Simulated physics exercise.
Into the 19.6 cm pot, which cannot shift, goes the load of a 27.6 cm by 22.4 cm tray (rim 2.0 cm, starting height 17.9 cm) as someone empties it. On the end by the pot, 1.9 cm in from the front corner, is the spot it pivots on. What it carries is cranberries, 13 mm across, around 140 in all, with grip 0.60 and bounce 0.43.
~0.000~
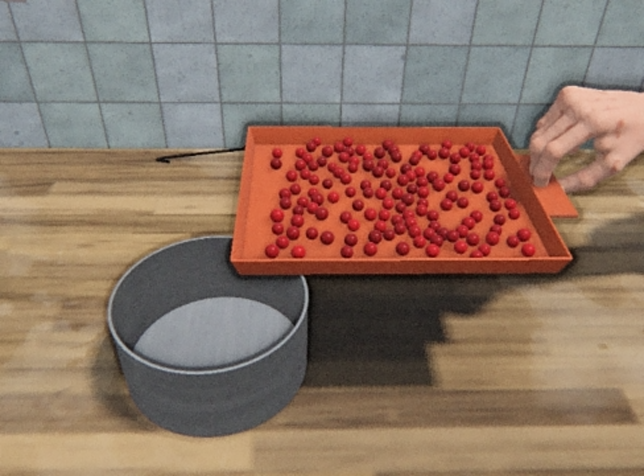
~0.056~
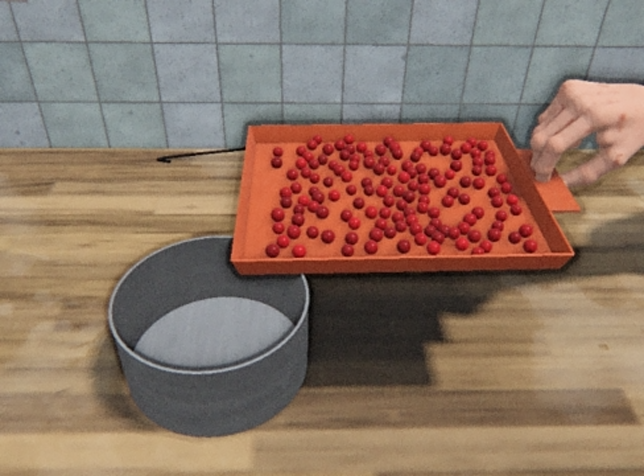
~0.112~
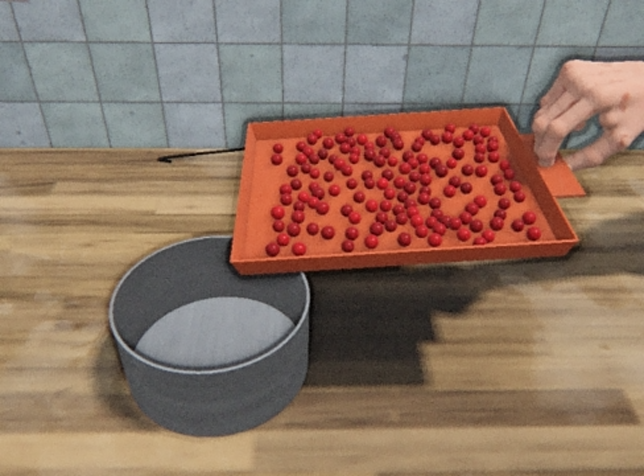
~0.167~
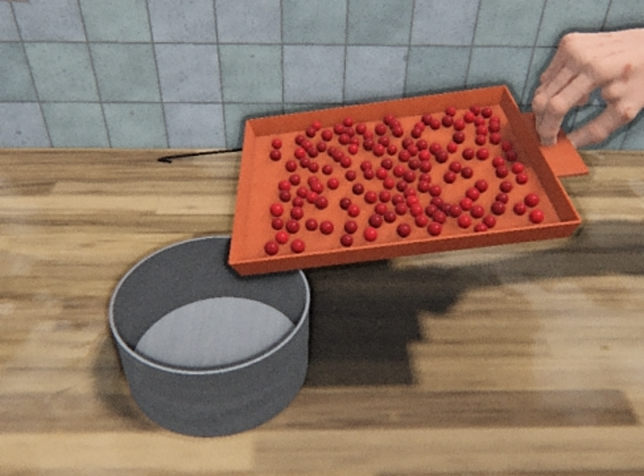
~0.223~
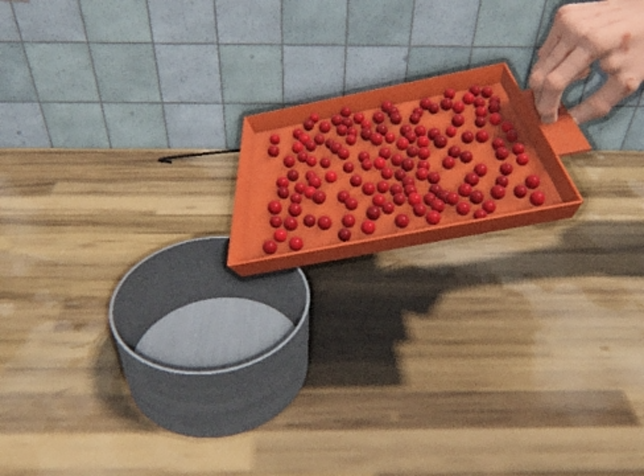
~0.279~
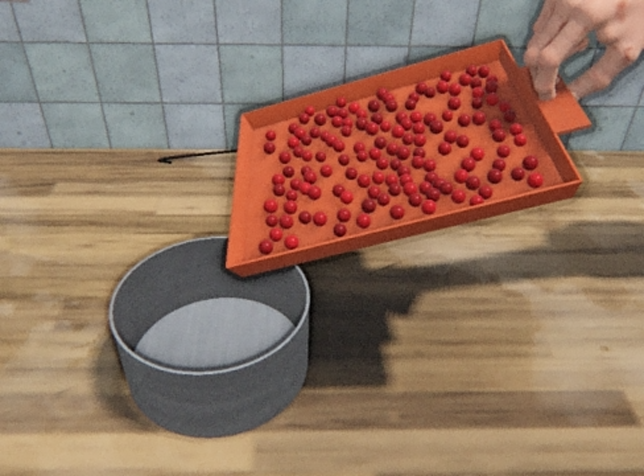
Hand raising the right end of an orange tray of red berries, tilting it toward a gray pot on a wooden counter.
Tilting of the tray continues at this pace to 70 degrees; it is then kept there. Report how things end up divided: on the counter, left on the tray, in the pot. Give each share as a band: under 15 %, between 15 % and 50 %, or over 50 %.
Shares by band: Counter under 15 %, tray over 50 %, pot between 15 % and 50 %.
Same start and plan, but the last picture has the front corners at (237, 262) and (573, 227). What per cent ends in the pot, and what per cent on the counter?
That works out as pot 0 and counter 0.
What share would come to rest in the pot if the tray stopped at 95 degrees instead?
Result: Close to 90 %.
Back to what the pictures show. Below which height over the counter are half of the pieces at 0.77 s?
The halfway mark is near 24 cm.
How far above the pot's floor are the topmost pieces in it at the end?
About 1.5 centimetres.
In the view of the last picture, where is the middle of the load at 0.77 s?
Close to pixel (246, 175).
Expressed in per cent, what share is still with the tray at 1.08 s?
Value: About 75%.
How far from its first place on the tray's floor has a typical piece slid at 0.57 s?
I'd say close to 9 centimetres.
Then, at 0.57 s, tilt 44 degrees; the tray holds 100 %, the pot 0 %.
After 0.77 s, tilt 62 degrees; the tray holds 100 %, the pot 0 %.
After 1.08 s, tilt 70 degrees; the tray holds 75 %, the pot 20 %.
In the end, at 2.0 s, counter 0 %, tray 75 %, pot 25 %.
